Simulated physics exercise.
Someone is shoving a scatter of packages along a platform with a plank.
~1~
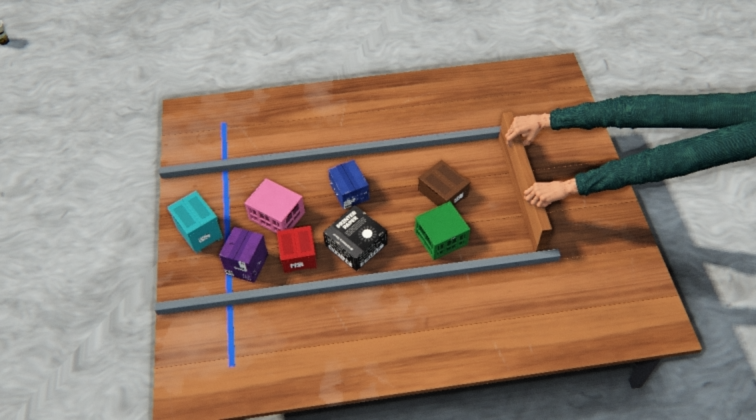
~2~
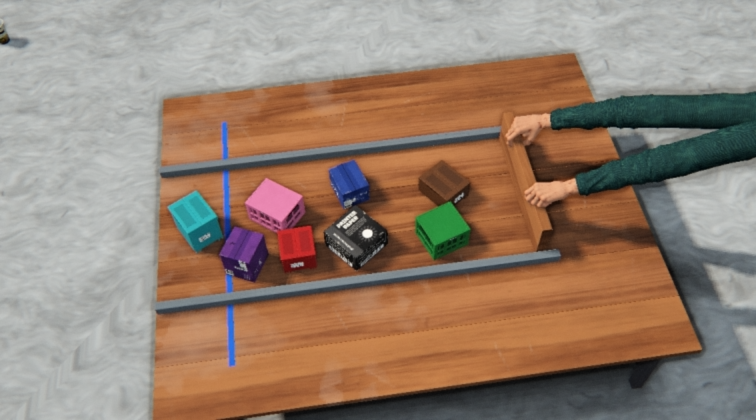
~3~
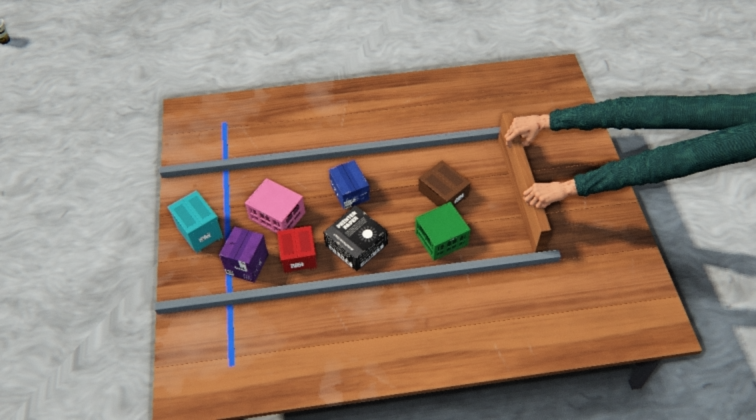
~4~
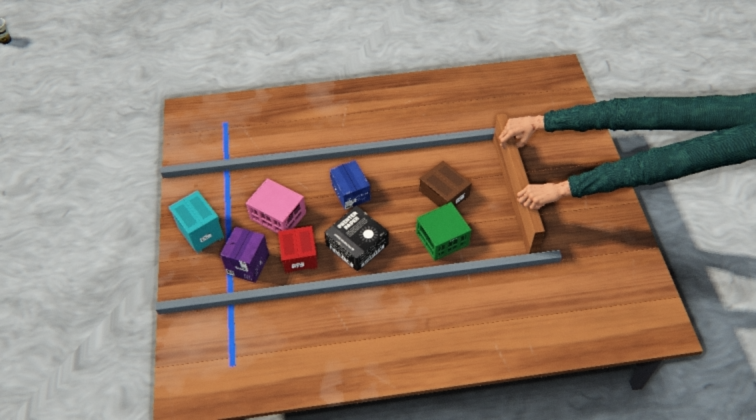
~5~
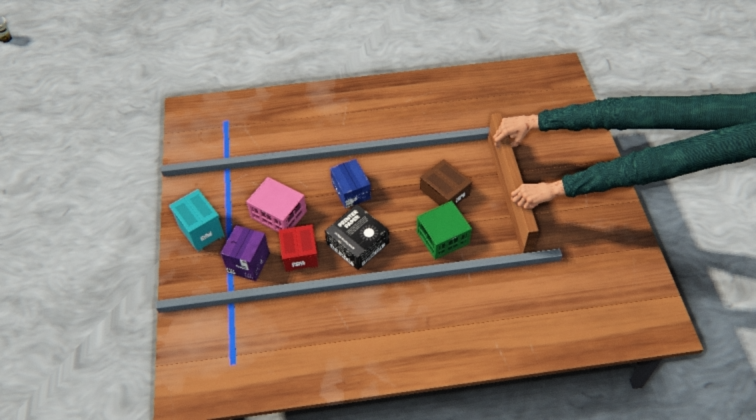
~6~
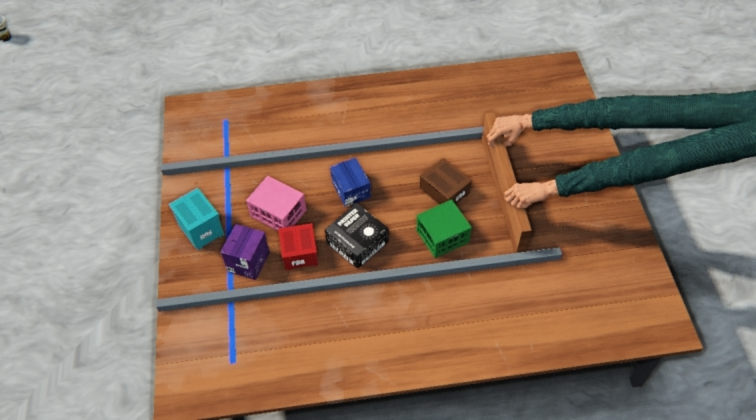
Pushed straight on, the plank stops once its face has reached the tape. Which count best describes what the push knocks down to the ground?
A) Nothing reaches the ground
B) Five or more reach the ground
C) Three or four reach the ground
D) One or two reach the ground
Option C: Three or four reach the ground.
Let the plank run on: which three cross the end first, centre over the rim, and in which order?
Sequence: Purple parcel, then turquoise tote, then red tote.
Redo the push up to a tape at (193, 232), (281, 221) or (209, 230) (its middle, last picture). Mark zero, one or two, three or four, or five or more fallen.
Result per tape, in order - five or more / either one or two / five or more.
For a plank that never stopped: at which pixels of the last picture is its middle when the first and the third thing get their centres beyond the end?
Around (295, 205); afterwards around (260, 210).
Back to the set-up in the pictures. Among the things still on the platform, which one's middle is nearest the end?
The black box, that one.
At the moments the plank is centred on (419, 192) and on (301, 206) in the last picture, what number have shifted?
First position 3; second position 8.
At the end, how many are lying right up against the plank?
Contact count: 2.
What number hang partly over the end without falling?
The count would be 1.
A little later, none off yet; turquoise tote at rest near (198, 220); purple parcel at rest near (246, 252); pink crate at rest near (277, 205).
Next, none off yet; turquoise tote at rest near (198, 220); purple parcel shifted about its own width near (218, 256); pink crate shifted a little near (258, 199).
Later still, none off yet; turquoise tote shifted about its own width near (165, 225); purple parcel tilted a little near (143, 266); pink crate shifted well along near (196, 207).
When it is over, the number that fall off is three or four; down, red tote, pink crate, purple parcel and turquoise tote.
